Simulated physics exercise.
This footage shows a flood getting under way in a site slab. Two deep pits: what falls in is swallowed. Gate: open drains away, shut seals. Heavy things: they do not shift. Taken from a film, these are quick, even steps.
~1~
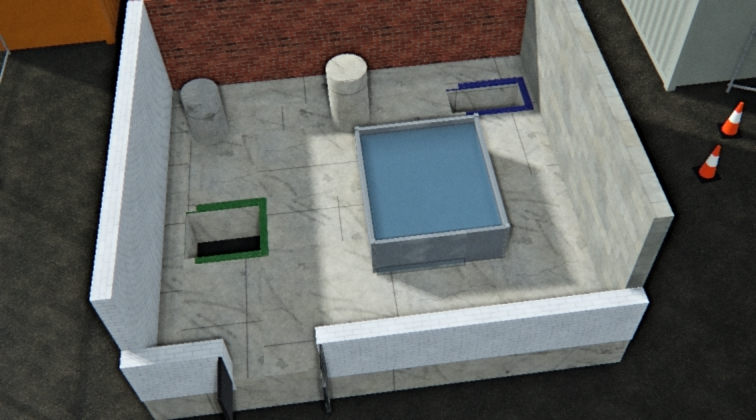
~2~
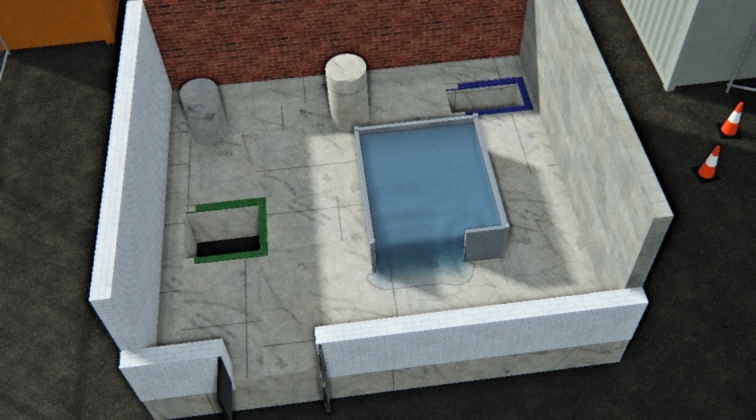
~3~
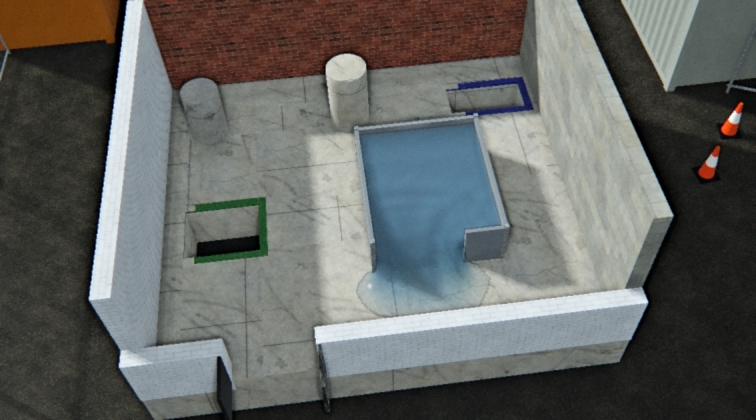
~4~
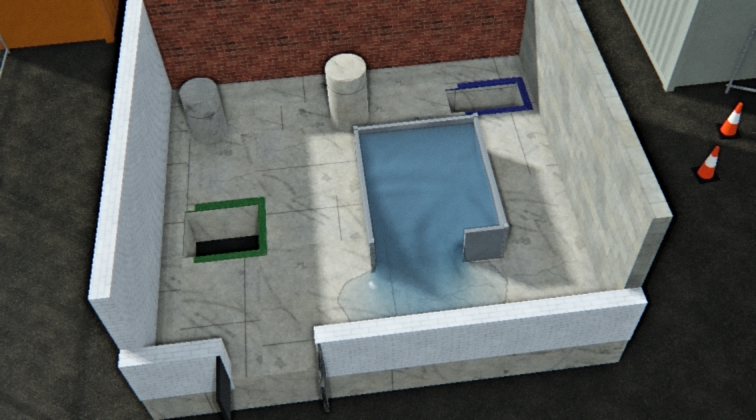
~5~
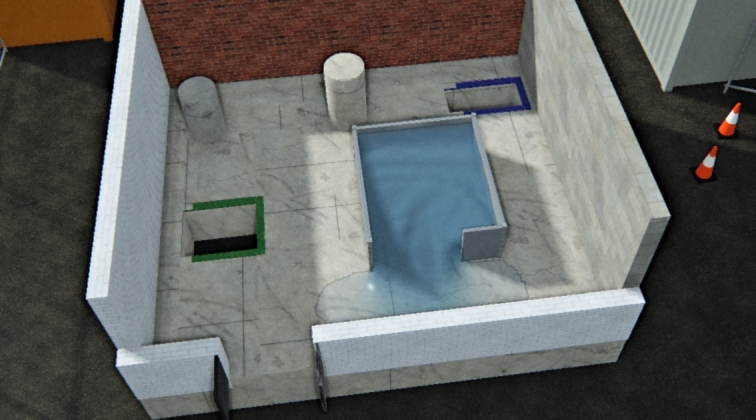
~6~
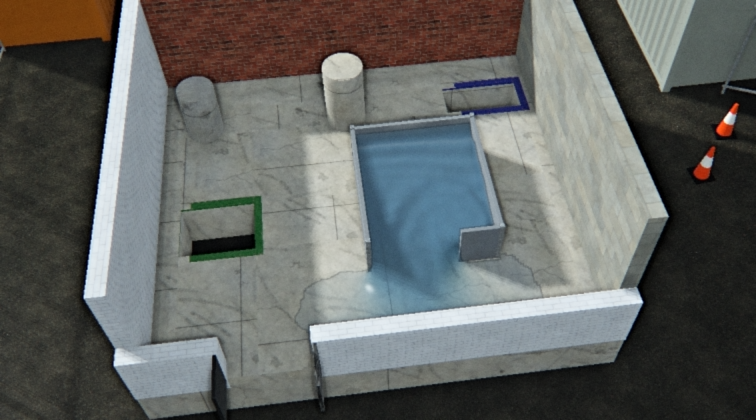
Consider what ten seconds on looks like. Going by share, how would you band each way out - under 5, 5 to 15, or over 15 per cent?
My prediction: Gate: Five to fifteen per cent. Green pit: Past fifteen per cent. Blue pit: Past fifteen per cent.
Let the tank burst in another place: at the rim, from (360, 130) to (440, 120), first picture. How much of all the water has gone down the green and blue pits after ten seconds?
In percent: Green 20, blue 35.
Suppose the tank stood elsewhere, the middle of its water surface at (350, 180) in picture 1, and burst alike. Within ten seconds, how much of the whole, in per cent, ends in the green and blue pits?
Shares - green: 10 in a hundred; blue: 14 in a hundred.
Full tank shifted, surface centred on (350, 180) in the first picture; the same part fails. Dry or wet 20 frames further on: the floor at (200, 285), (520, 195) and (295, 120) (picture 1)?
Looking at all three, I'd call them swamped, swamped, bone dry.
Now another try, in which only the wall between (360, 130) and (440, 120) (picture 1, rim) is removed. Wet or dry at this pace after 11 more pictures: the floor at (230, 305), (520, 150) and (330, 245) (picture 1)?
Going point by point: Left unwetted, left unwetted, left unwetted.
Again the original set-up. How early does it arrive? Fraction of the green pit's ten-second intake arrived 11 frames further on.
I make it 0 per cent.
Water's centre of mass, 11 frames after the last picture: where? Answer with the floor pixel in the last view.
(415, 260).
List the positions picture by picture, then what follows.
Still water in the water tank at (428, 179), in the first frame.
Water pours out at (420, 254) and has run to (469, 272), in the second frame.
The front is at (472, 304), out from the gap at (420, 257), in the third frame.
The front is at a hidden place, out from the gap at (419, 257), in the fourth frame.
The front is at a hidden place, out from the gap at (417, 257), in the fifth frame.
Water pours out at (415, 257) and has run to a hidden place, in the sixth frame.
A moment on, water covers 20 % of the floor; the gate 0 %, the green pit 0 %, the blue pit 0 %.
Next, water covers 35 % of the floor; the gate 2 %, the green pit 0 %, the blue pit 0 %.
Then, water covers 55 % of the floor; the gate 4 %, the green pit 5 %, the blue pit 1 %.
Later, water covers 60 % of the floor; the gate 6 %, the green pit 15 %, the blue pit 13 %.
In the end, water covers 70 % of the floor; the gate 9 %, the green pit 23 %, the blue pit 24 %.
